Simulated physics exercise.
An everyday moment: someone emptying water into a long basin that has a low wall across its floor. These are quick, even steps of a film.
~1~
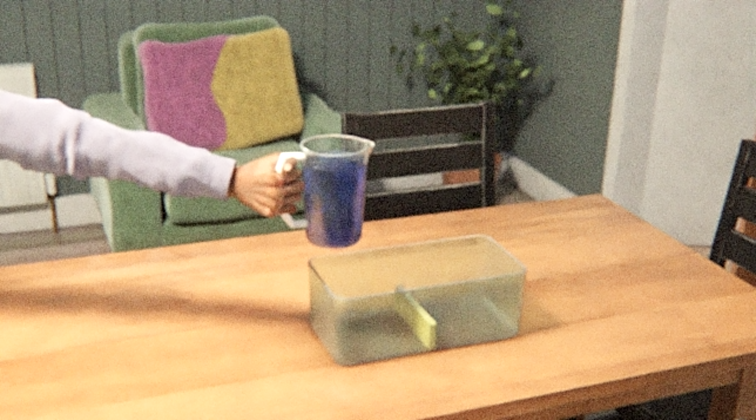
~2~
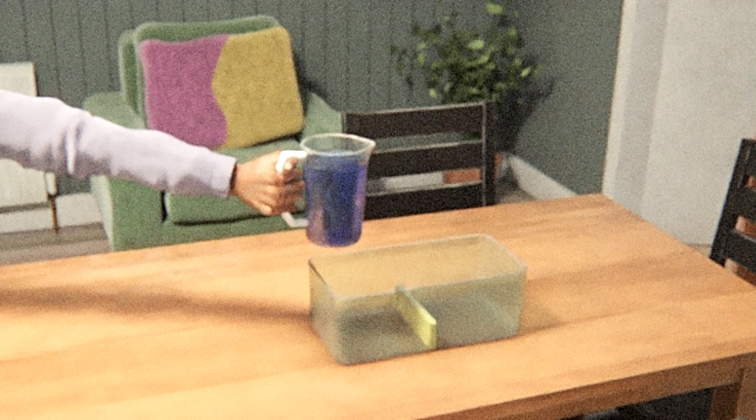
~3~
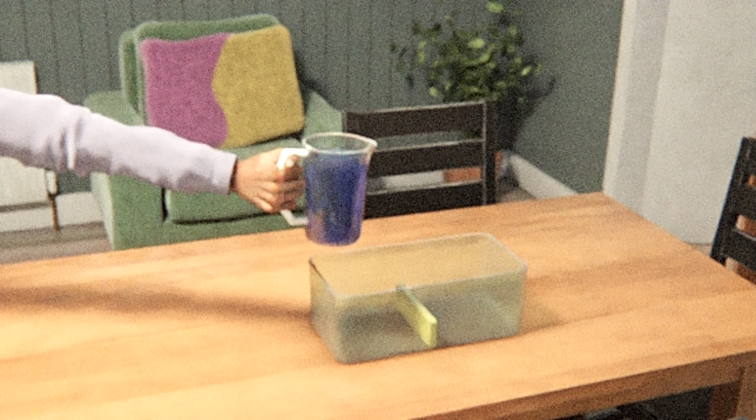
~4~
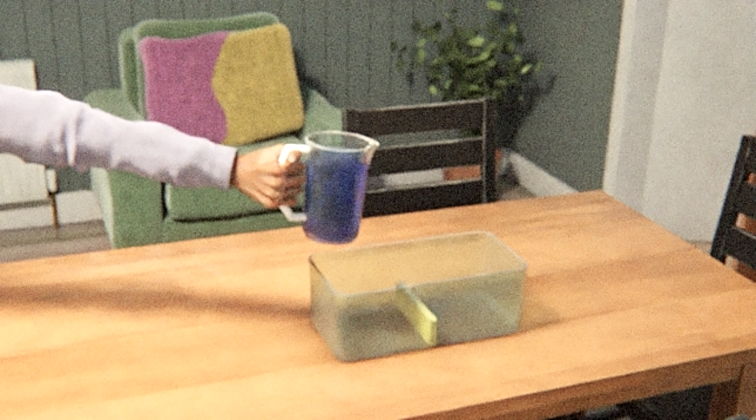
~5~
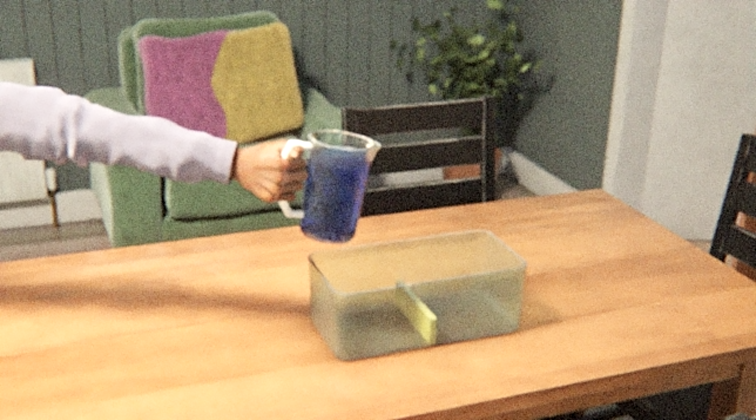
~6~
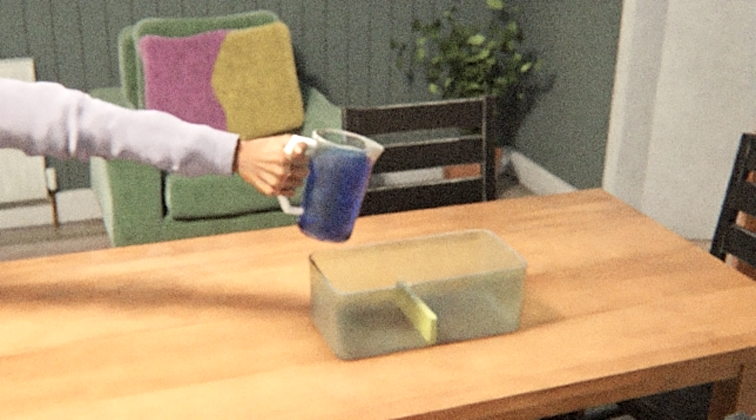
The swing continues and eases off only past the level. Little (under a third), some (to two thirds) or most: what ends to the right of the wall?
In the end from a third to two thirds is right of the wall.
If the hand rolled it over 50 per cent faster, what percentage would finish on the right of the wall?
Near 35 %.
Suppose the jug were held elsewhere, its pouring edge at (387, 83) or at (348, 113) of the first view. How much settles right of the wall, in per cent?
About 90 and 10 per cent.
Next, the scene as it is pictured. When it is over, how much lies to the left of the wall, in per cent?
Close to 50 per cent.
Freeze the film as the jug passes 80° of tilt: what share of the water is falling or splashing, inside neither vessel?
Some 15 per cent.
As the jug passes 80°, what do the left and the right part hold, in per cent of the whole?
Near 0 on the left, 5 on the right.
A moment on, the jug is tipped on its side and 81 per cent is still to pour, 0 is left of the wall and 3 right of it.
Next, the jug is tipped right over and 24 per cent is still to pour, 18 is left of the wall and 39 right of it.
Then the jug is tipped right over and 0 per cent is still to pour, 48 is left of the wall and 50 right of it.
Later the jug is tipped right over and 0 per cent is still to pour, 49 is left of the wall and 50 right of it.
At rest 49 per cent lies left of the wall, 50 right of it and 1 outside.
